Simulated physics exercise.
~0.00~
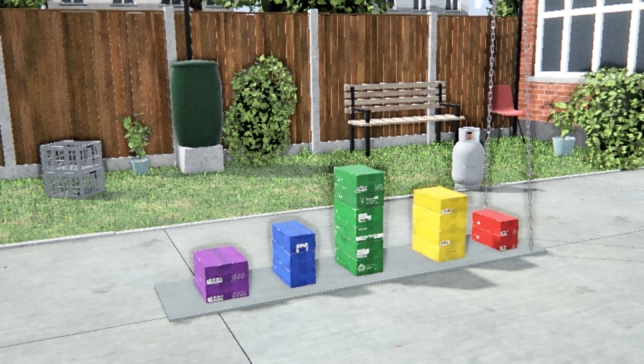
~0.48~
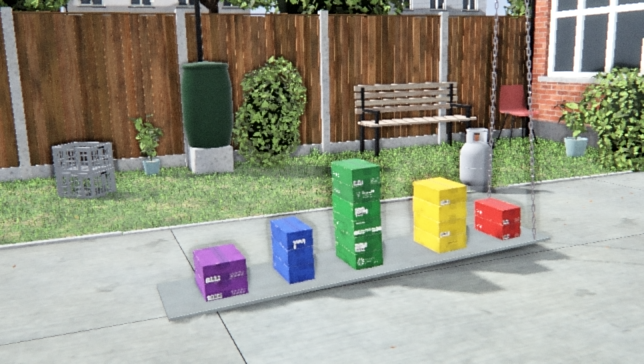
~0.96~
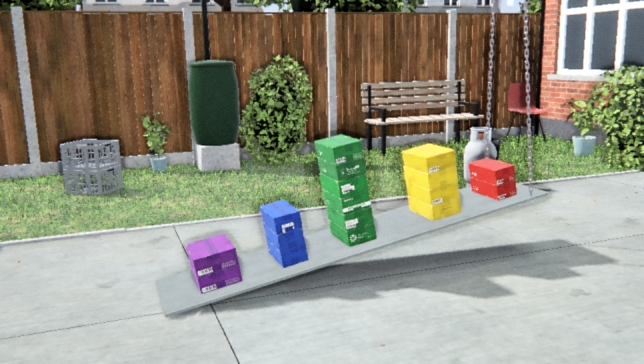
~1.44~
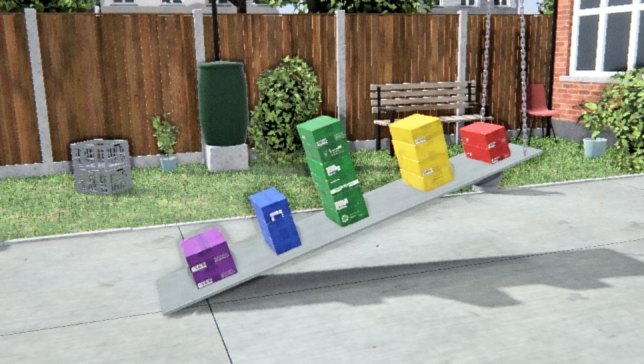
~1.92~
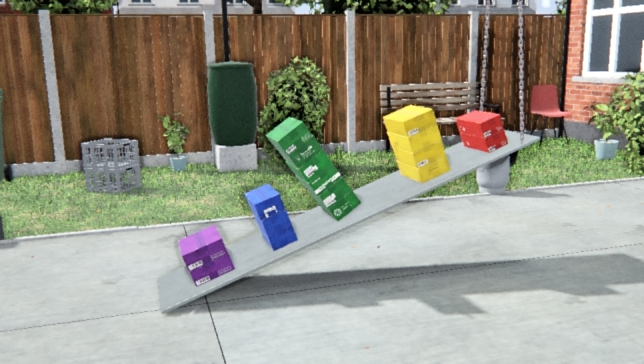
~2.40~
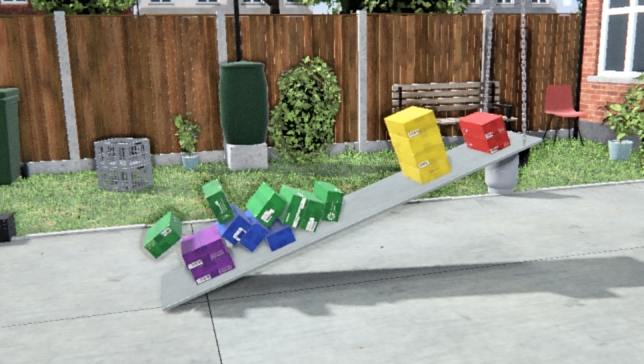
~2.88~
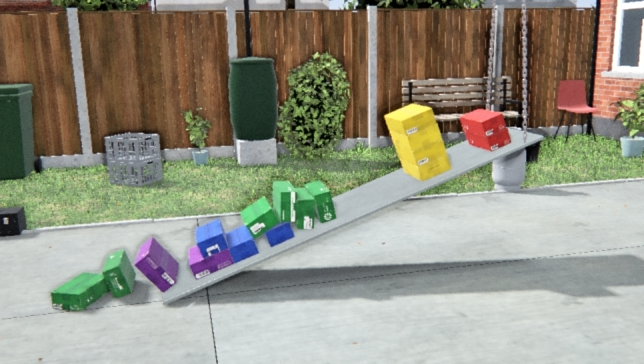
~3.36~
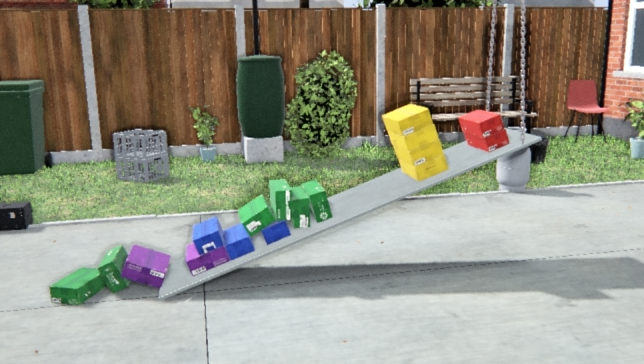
A long flat board holding five stacks of colored boxes tilted up at its right end until the tall green stack toppled left onto the blue and purple ones, spilling boxes onto the pavement, while the yellow and red stacks stayed standing.
